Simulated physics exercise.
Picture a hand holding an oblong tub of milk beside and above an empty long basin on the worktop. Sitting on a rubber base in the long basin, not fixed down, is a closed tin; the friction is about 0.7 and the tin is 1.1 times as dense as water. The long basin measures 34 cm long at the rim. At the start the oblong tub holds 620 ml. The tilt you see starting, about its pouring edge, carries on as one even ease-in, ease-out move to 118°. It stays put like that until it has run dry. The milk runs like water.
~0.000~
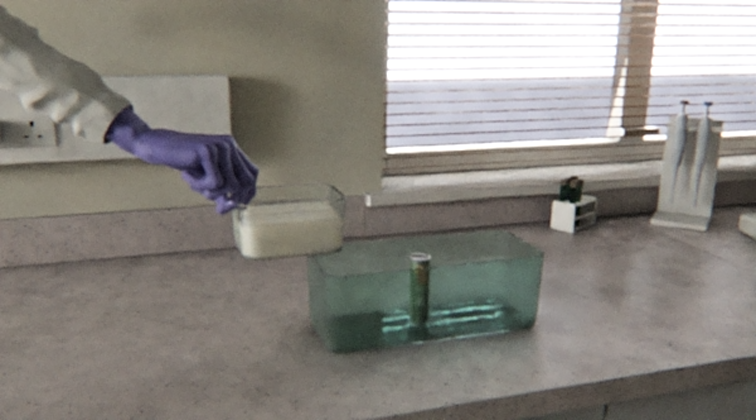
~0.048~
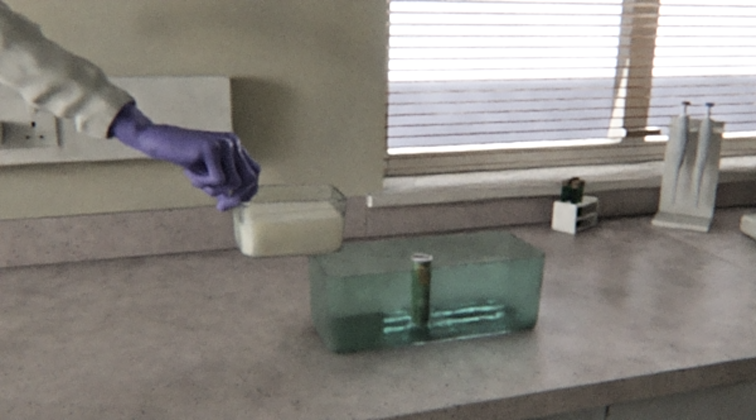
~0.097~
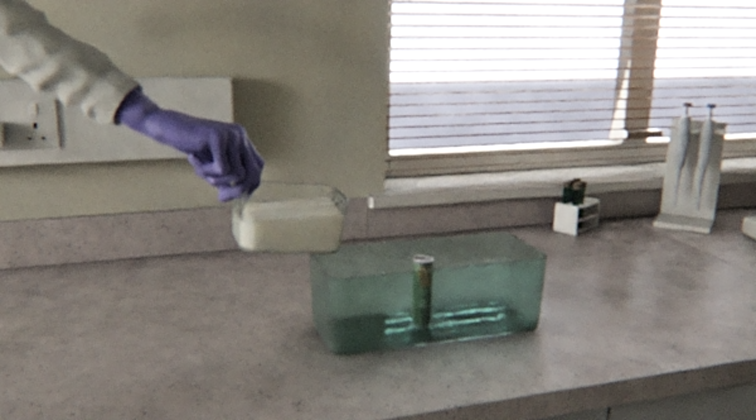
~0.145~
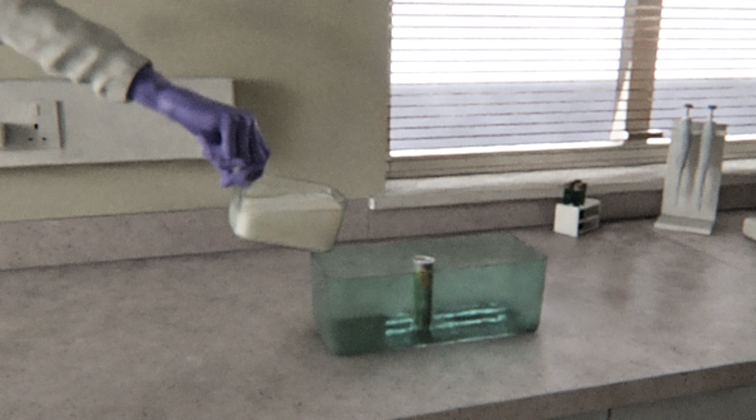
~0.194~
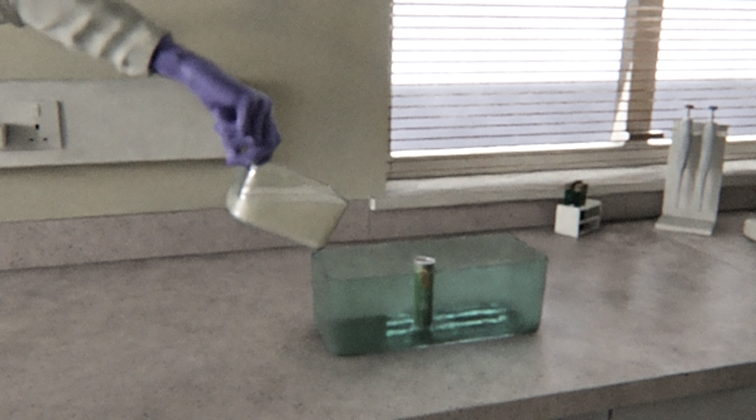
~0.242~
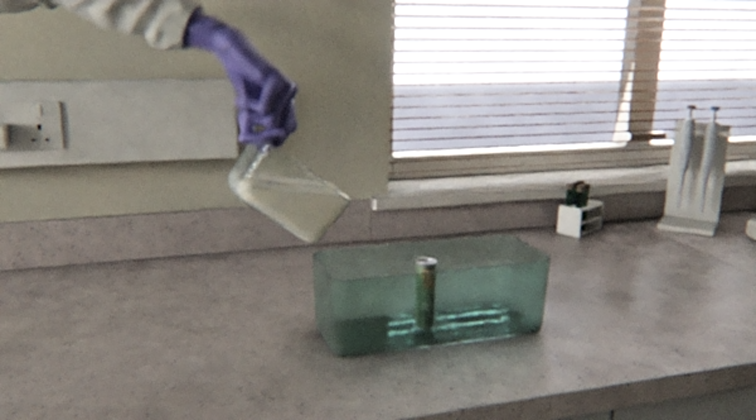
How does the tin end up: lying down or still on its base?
It ends up lying down.
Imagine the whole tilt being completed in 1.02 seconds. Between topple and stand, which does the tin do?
The tin tips over.
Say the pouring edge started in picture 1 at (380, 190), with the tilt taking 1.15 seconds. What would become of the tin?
Then the tin remains standing.
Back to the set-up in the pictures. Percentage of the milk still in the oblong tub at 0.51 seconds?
Roughly 28 per cent.
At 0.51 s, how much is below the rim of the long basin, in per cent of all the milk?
14 %, give or take.
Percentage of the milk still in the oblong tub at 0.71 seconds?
Close to 0 percent of the whole amount.
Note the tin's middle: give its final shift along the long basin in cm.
Looks like roughly 7.5 cm in total.
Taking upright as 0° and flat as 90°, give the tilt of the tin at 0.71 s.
35°.
Then, 0.51 s in, the tilt is 107° and 29 per cent is still to pour; the tin stands where it began.
Then, 0.71 s in, the tilt is 118° and 0 per cent is still to pour; the tin leans 37°.
Then, 0.92 s in, the tilt is 118° and 0 per cent is still to pour; the tin lies on its side.
Then, 1.14 s in, the tilt is 118° and 0 per cent is still to pour; the tin lies on its side.
Finally, the tin lies on its side.
